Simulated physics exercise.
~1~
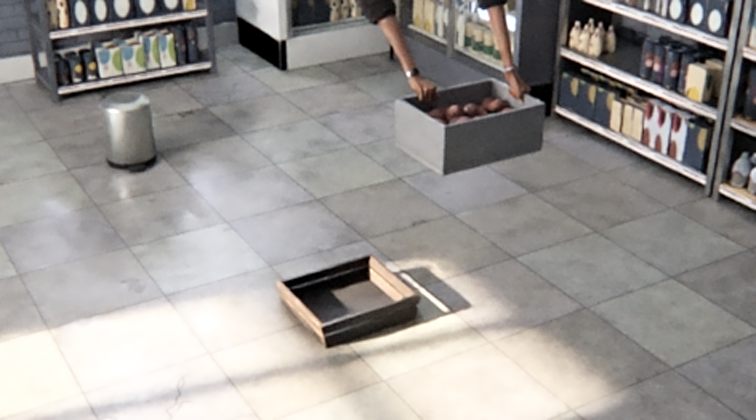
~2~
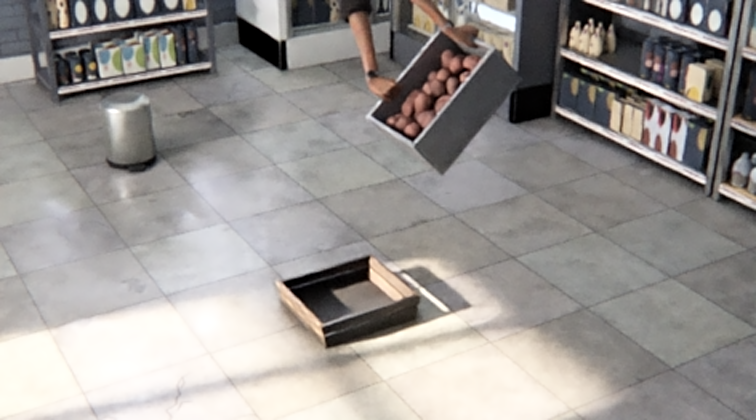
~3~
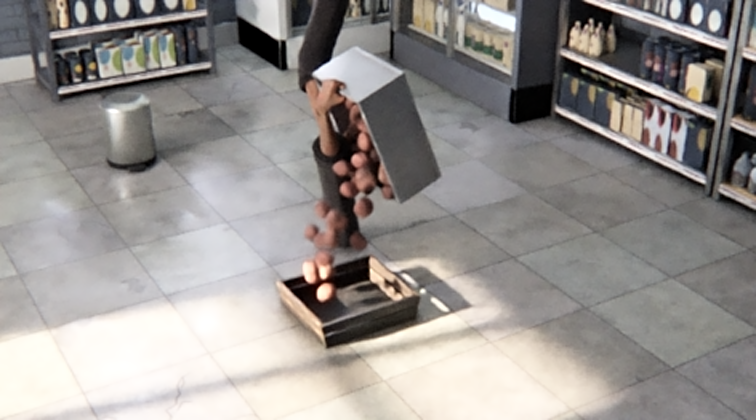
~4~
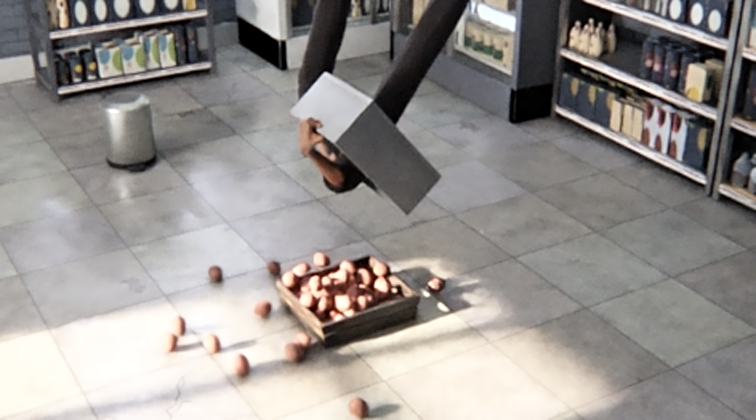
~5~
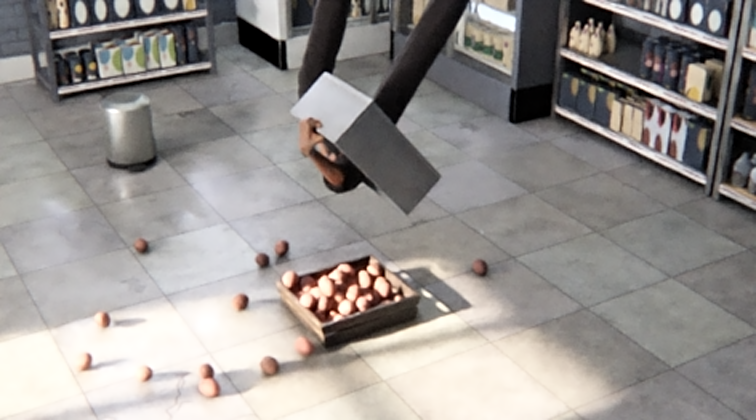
A pair of hands holds a grey crate of red potatoes above the tiled floor of a shop, seen from a raised view, with stocked shelves behind and a metal bin at left. Below sits an open dark tray with wooden edges, partly in sunlight. The hands tip the crate steeply to the left, and the potatoes tumble out in a stream towards the tray. The crate hangs nearly upturned as potatoes heap in the tray and others scatter across the floor. Finally, most rest in the tray, while a smaller share lies around it, mainly to the left and front.
